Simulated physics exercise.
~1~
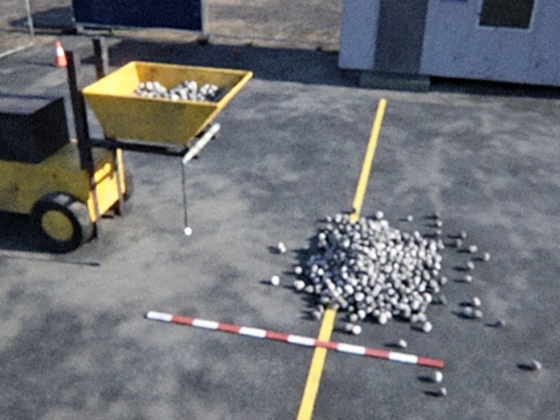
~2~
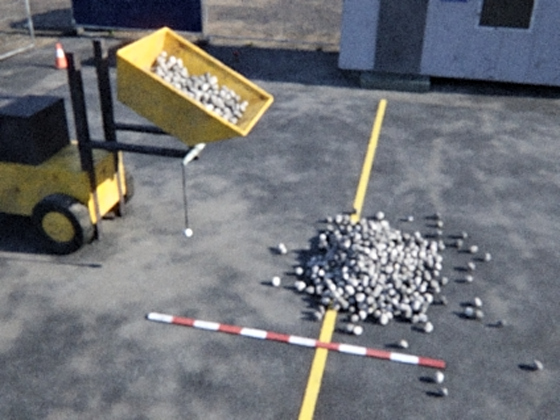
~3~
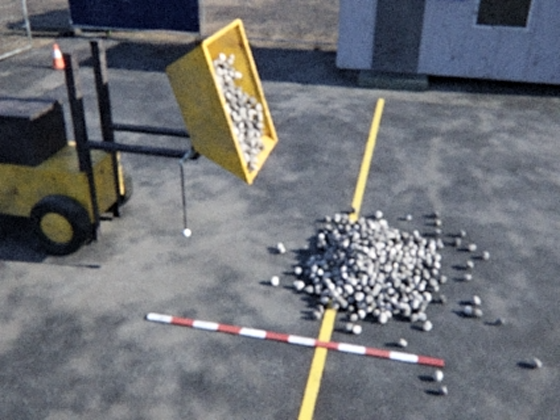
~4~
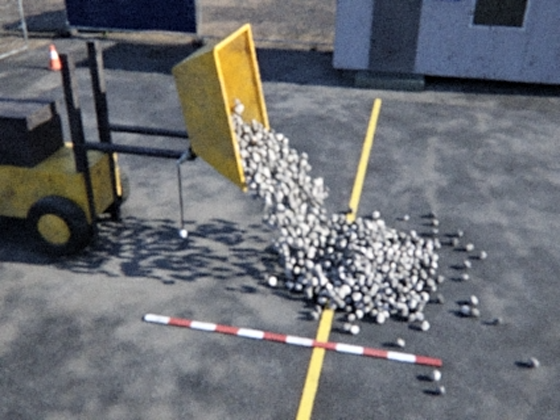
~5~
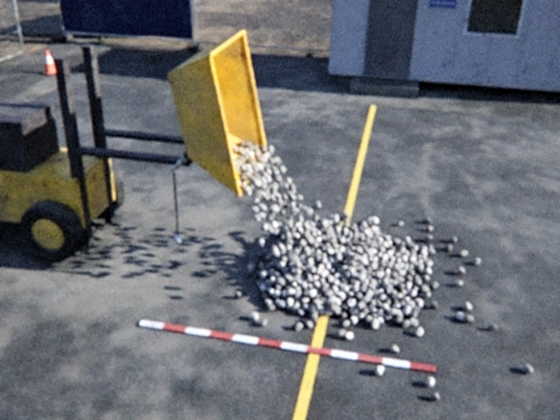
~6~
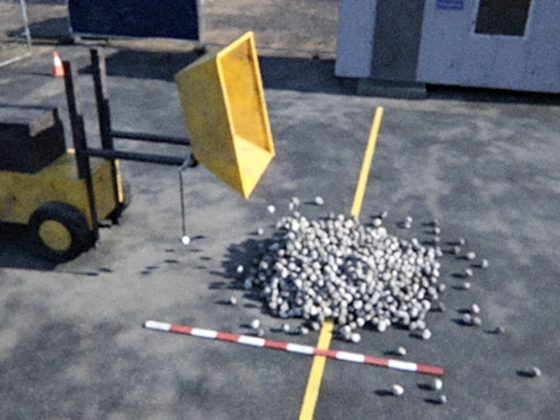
A yellow forklift tipped its raised yellow skip steeply to the right and poured grey stones onto the near side of an existing pile lying across a painted yellow line, leaving the skip empty and the heap wider toward the left.
